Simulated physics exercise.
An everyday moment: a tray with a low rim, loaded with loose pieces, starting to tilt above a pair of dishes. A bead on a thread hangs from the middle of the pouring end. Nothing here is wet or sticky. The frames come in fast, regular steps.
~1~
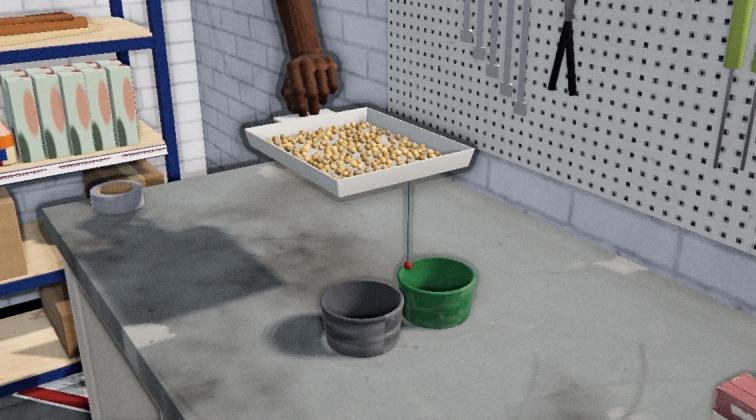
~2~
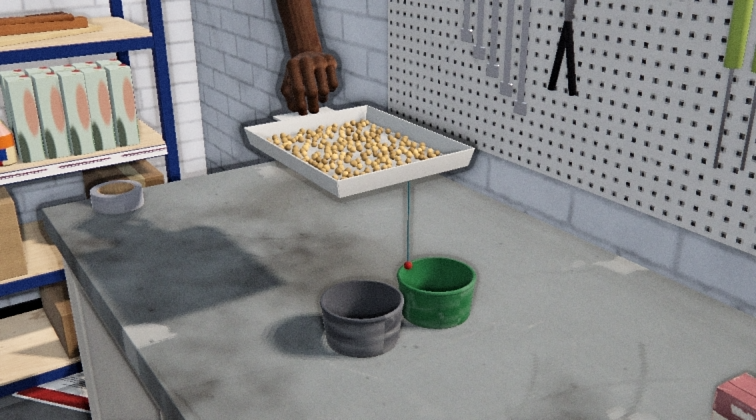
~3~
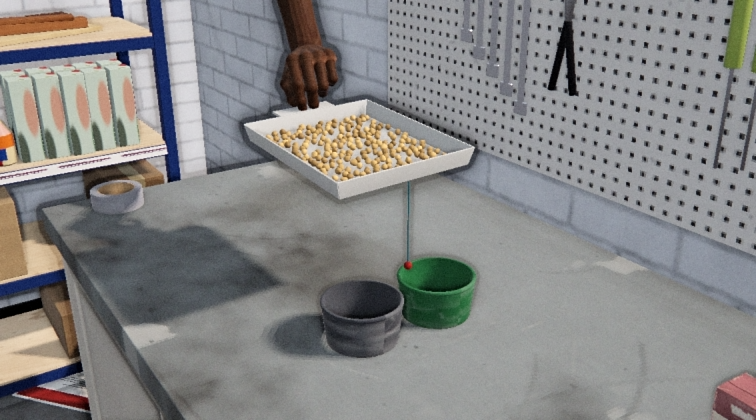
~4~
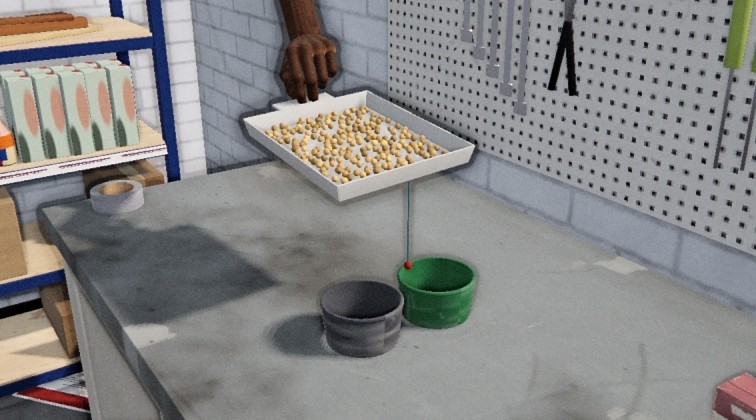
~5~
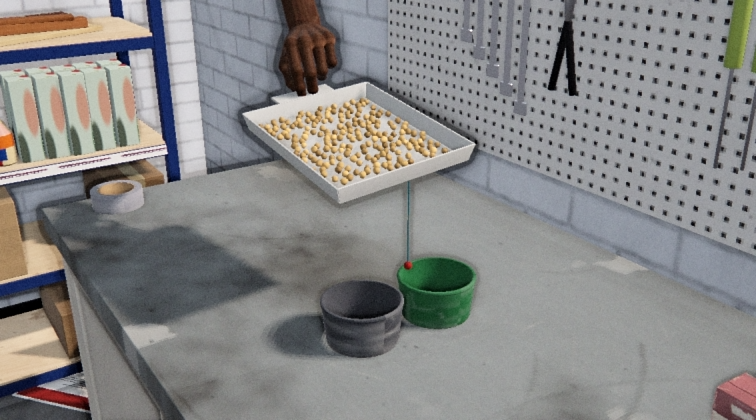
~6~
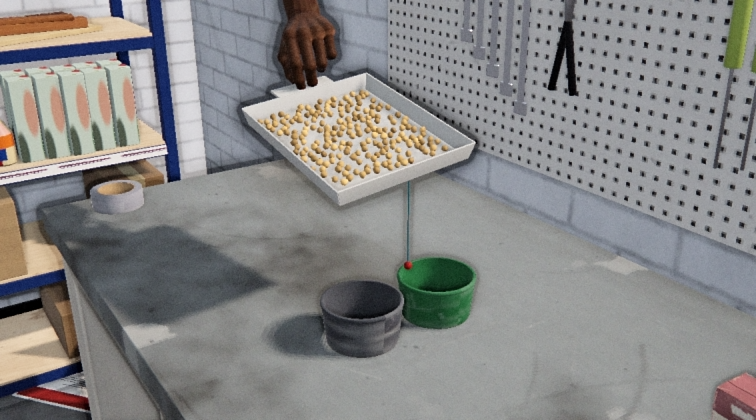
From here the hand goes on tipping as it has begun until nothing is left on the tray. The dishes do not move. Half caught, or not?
In the dishes lies the larger part of it.
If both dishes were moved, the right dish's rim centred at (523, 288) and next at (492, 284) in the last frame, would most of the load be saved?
At the first place not half, at the second less than half.
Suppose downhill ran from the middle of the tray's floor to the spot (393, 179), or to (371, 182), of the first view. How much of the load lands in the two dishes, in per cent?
In turn 40 and 80 in a hundred.
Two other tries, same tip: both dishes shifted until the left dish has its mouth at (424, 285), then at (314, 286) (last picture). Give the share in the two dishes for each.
Near 10 % and 40 %.
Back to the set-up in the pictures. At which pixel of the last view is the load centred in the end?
Around (359, 334).
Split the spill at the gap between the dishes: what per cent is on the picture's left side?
Close to 70 per cent.
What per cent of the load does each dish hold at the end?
For the left dish some 80 %, for the right dish some 0 %.
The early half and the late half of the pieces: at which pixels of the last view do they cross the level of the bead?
First near (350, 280), later near (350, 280).
Soon, tray tipped steeply; all on the tray.
A while on, tray tipped right over; nearly all on the tray; a stray few in the left dish; a stray few outside both; a stray few in the air.
Towards the end, tray tipped past a quarter turn; most in the left dish; about a quarter outside both.
Finally, tray tipped past a quarter turn; most in the left dish; none in the right dish; about a quarter outside both.
